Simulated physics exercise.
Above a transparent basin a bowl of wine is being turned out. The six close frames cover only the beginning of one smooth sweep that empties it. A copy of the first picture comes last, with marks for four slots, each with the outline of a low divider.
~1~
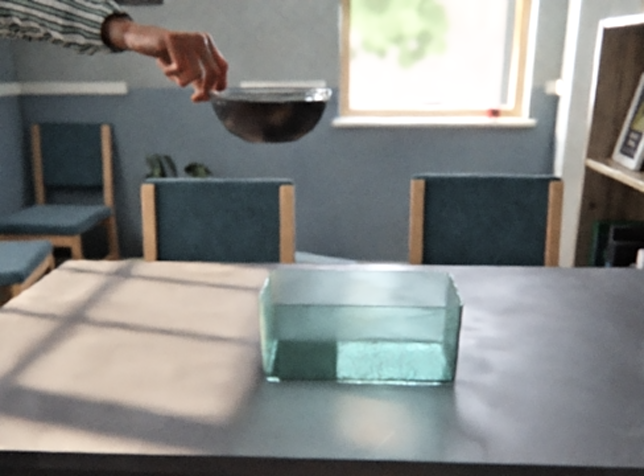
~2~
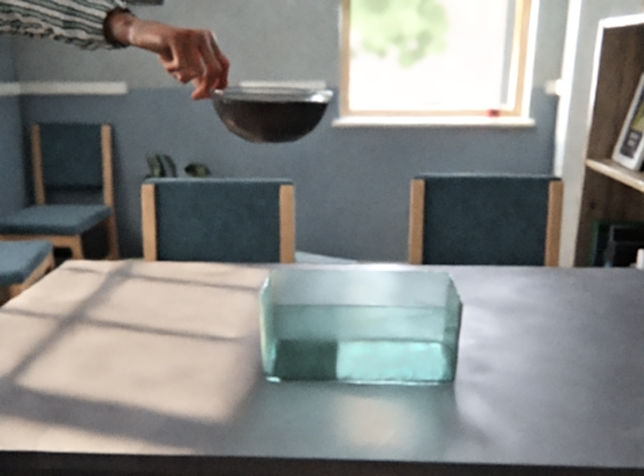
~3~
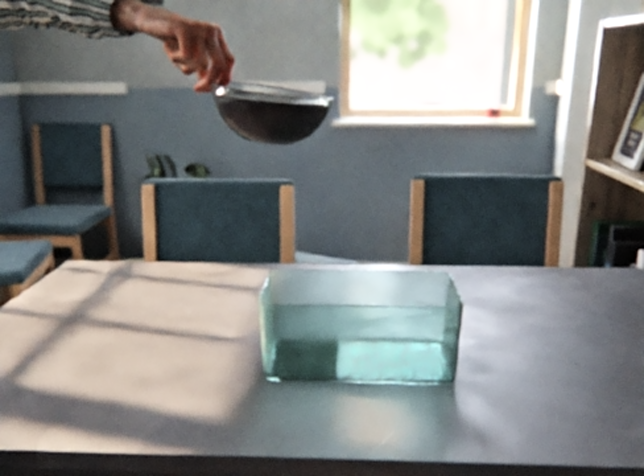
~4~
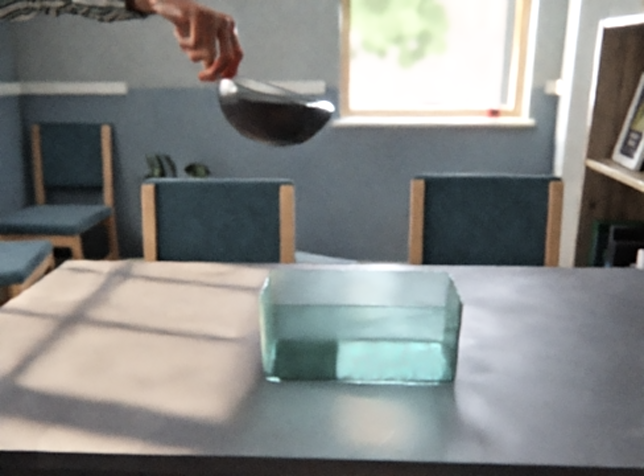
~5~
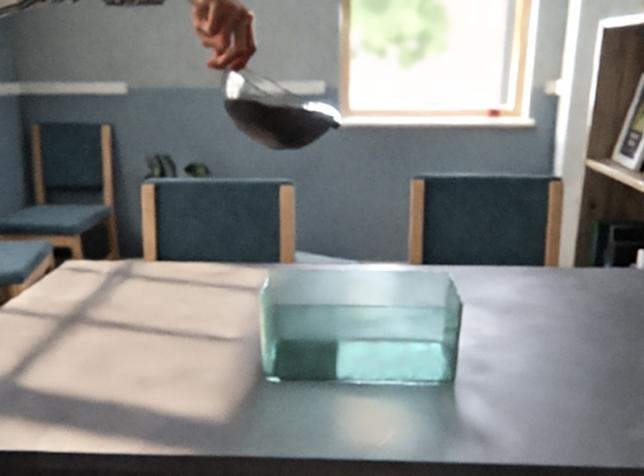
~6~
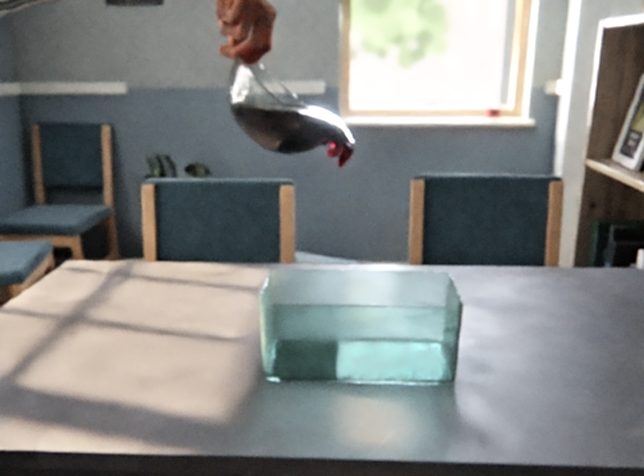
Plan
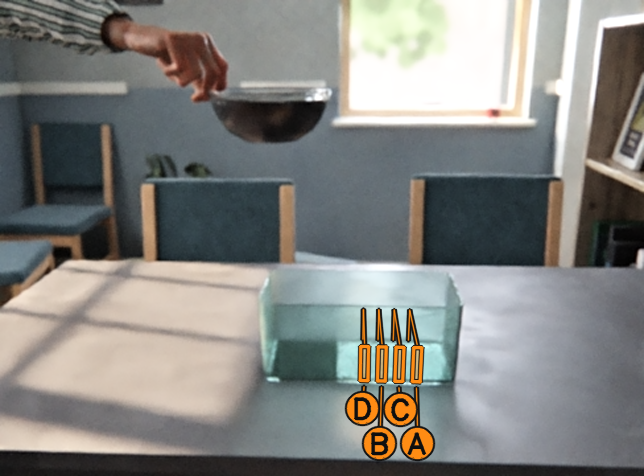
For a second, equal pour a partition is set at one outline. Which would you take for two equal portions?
The best position is B.
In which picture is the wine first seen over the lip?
Picture 5.
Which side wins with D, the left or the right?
The right one.
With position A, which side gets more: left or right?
The left side.
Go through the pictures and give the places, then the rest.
In the first frame, upright, lip at (328, 89); basin from (263, 377) to (456, 381); nothing has left yet.
In the second frame, tipped about 2°, lip at (329, 92); nothing has left yet.
In the third frame, tipped about 8°, lip at (331, 98); nothing has left yet.
In the fourth frame, tipped about 17°, lip at (332, 108); nothing has left yet.
In the fifth frame, tipped about 29°, lip at (332, 122); wine is over the lip, down to (332, 122).
In the sixth frame, tipped about 43°, lip at (329, 136); wine is over the lip, down to (341, 162).
In orange, A at (416, 387); B at (381, 386); C at (398, 387); D at (364, 386).
If A is chosen, about 84 % ends left of the wall and 7 % right of it; 8 % is lost outside.
If B is chosen, about 49 % ends left of the wall and 43 % right of it; 7 % is lost outside.
If C is chosen, about 69 % ends left of the wall and 24 % right of it; 7 % is lost outside.
If D is chosen, about 32 % ends left of the wall and 62 % right of it; 6 % is lost outside.
